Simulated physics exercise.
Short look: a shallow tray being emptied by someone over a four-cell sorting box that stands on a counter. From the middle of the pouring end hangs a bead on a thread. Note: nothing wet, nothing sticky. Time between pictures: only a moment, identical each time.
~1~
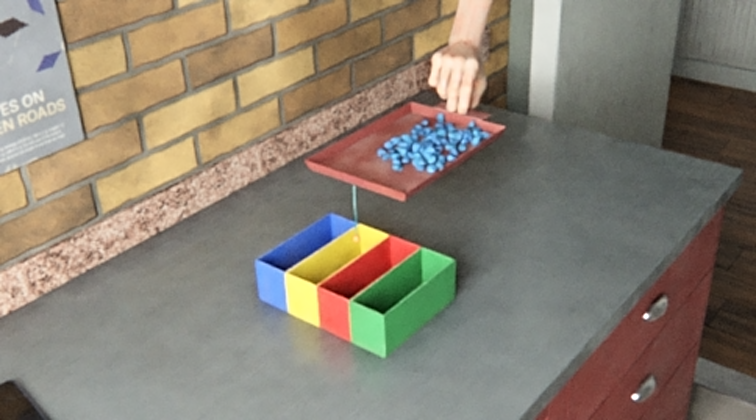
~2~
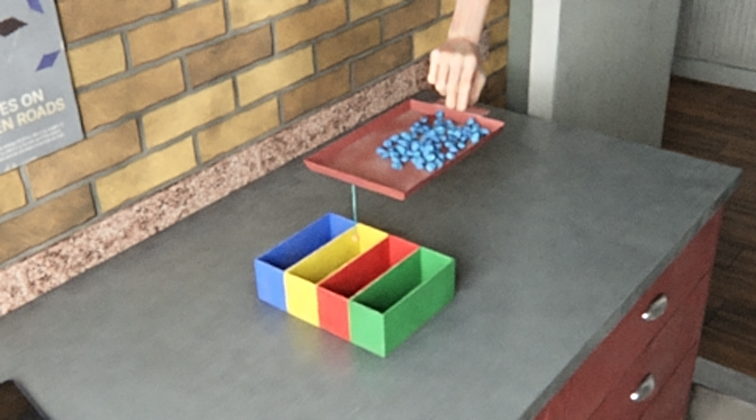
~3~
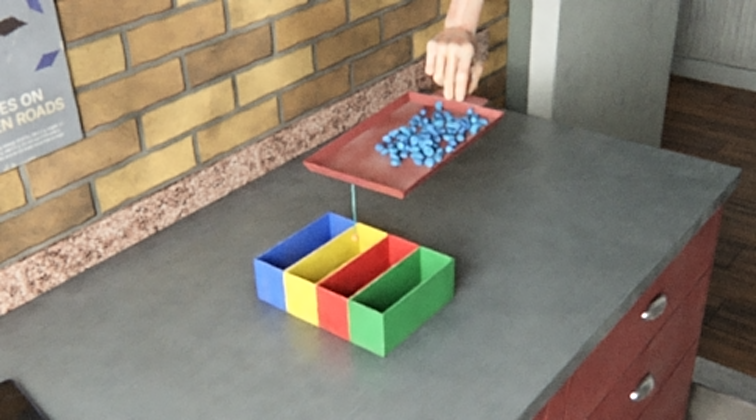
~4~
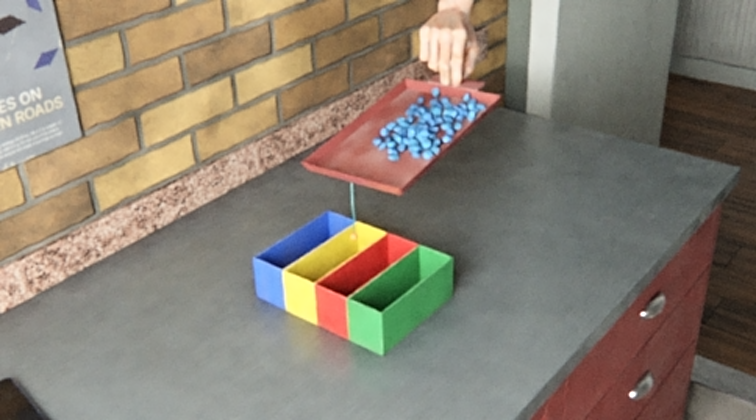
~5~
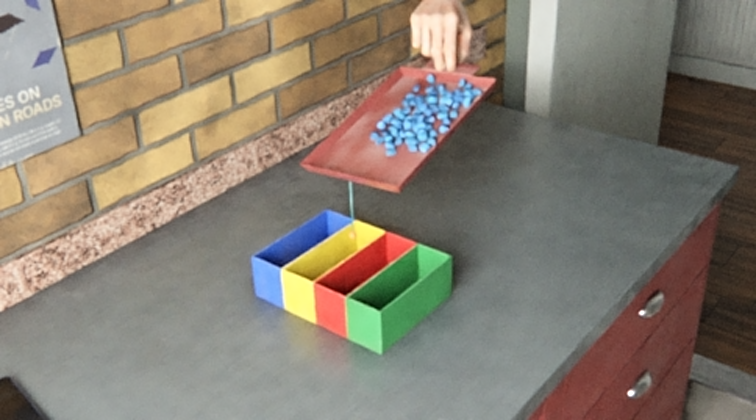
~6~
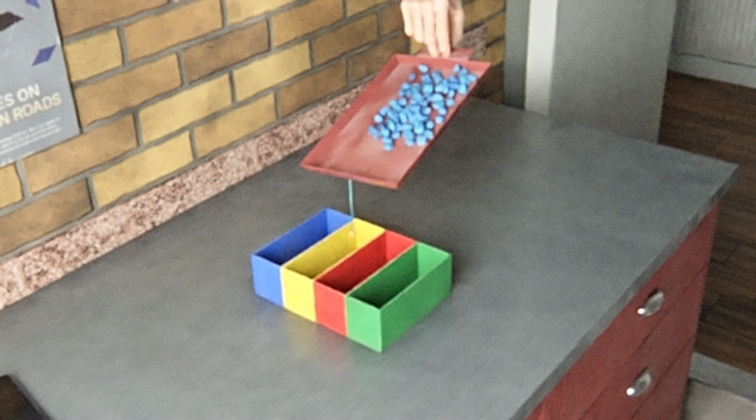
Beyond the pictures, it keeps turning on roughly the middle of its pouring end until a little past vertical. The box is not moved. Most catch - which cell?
Cell: Blue.
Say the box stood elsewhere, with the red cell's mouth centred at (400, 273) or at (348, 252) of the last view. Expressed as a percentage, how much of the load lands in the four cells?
You'd get about 30 per cent first and about 90 per cent second.
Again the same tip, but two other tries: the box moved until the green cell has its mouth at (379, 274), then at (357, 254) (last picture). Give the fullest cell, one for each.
So it's the blue cell for the first shift and yellow for the second.
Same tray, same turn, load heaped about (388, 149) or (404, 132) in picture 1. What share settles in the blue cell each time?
About 60 % and 60 %.
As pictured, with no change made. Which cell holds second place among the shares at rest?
That yellow cell.
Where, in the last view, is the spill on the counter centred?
Somewhere near (228, 281), I think.
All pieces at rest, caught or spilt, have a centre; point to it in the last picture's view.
Once nothing moves, the middle sits near (292, 280).
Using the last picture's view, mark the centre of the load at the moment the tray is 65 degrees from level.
Somewhere about (331, 162).
Soon after the last picture, tray tipped steeply; most on the tray; a small part falling or outside the box.
A little later, tray tipped past a quarter turn; a stray few on the tray; about half in the blue cell; about a quarter in the yellow cell; a stray few in the green cell; a stray few in the red cell; about a third falling or outside the box.
Later still, tray tipped past a quarter turn; about half in the blue cell; about a quarter in the yellow cell; a stray few in the red cell; a stray few in the green cell; about a quarter falling or outside the box.
At rest, tray tipped past a quarter turn; about half in the blue cell; about a quarter in the yellow cell; a stray few in the red cell; a stray few in the green cell; about a quarter outside the box.
